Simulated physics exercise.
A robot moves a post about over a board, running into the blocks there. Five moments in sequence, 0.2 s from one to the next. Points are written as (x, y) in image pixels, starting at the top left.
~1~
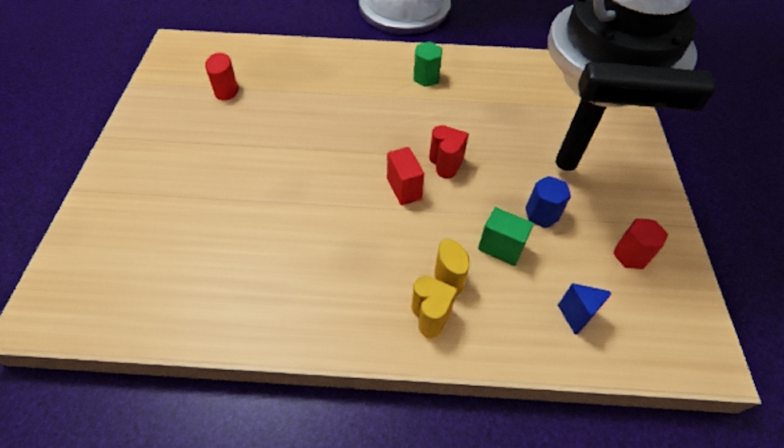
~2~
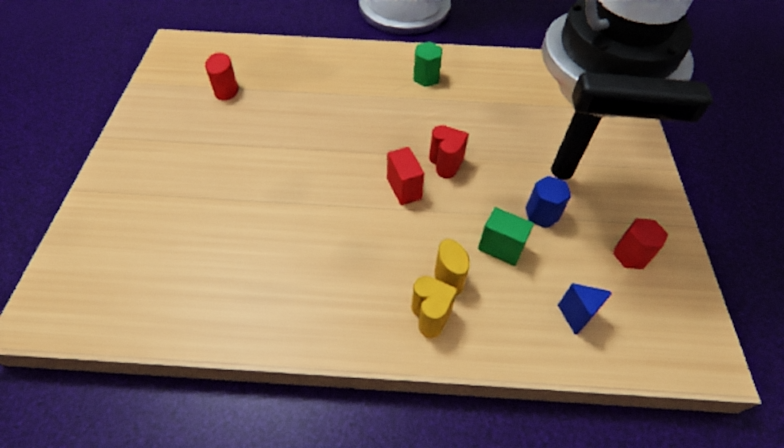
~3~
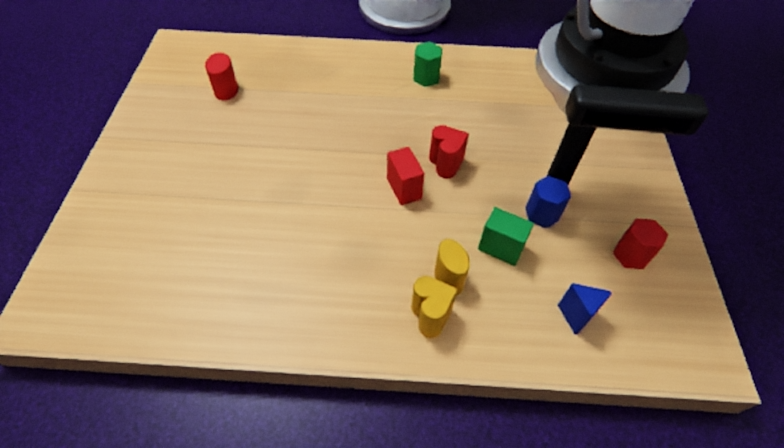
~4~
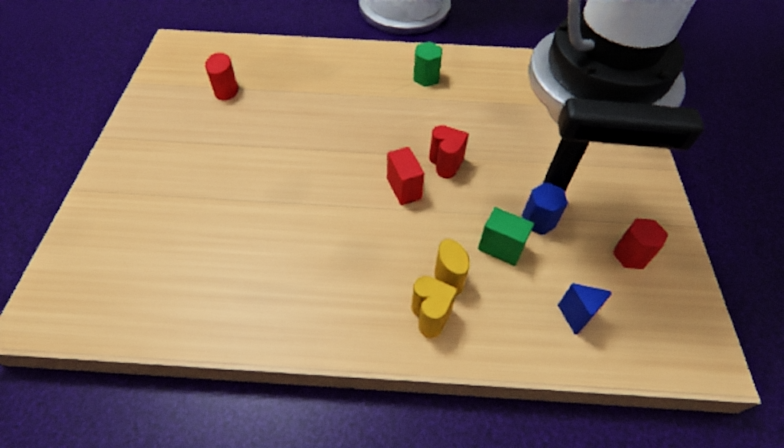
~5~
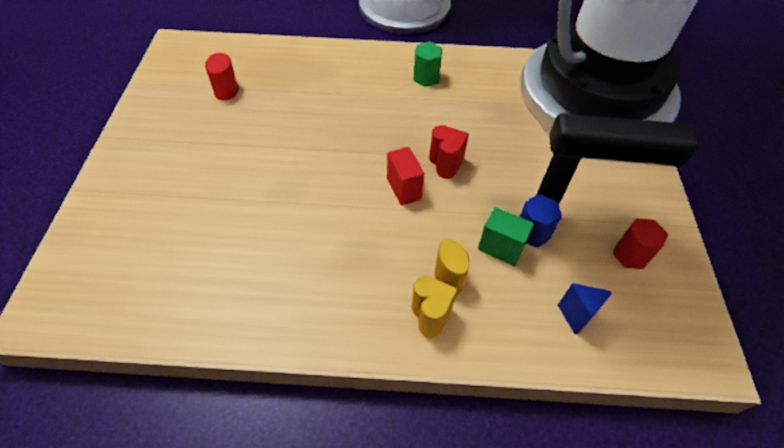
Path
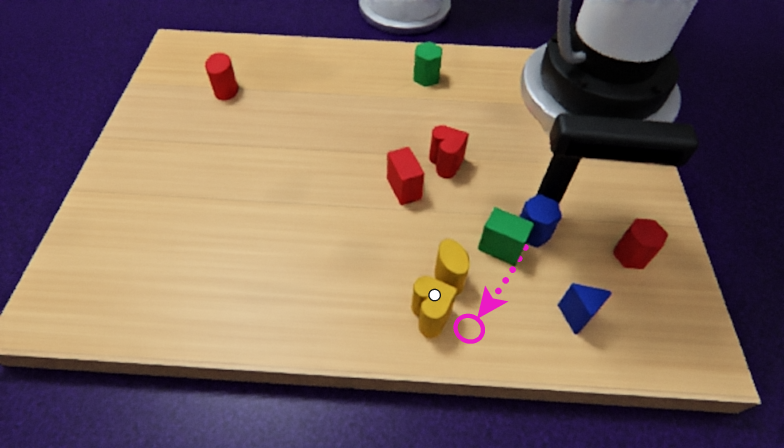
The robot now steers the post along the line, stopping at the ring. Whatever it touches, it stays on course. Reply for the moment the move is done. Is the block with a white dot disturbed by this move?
Put simply, it stays right there.
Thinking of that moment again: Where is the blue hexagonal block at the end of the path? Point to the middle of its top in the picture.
At roughly (528, 301).
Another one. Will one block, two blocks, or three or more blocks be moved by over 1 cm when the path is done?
By the end, two blocks will have moved.
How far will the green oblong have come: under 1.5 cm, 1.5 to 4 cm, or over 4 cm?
Distance: Between 1.5 and 4 cm.
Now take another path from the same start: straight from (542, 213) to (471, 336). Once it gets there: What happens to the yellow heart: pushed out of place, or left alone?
Once the path ends, it is where it was.
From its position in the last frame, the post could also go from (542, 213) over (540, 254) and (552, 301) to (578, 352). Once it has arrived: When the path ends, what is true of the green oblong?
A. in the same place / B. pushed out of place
Letter B.
Drawn move, from (542, 213) through (513, 269) to (469, 329); the dot is on the yellow heart.
On the path given first. One third of the way, post at (528, 241); green oblong at (497, 238), turned 75° clockwise; blue hexagonal block at (531, 252).
Two thirds of the way, post at (504, 280); green oblong at (491, 239), turned 90° clockwise; blue hexagonal block at (527, 294), turned 55° anticlockwise.
At the end, post at (472, 321); yellow heart still; green oblong at (491, 239), turned 90° clockwise; blue hexagonal block at (528, 301), turned 75° anticlockwise.
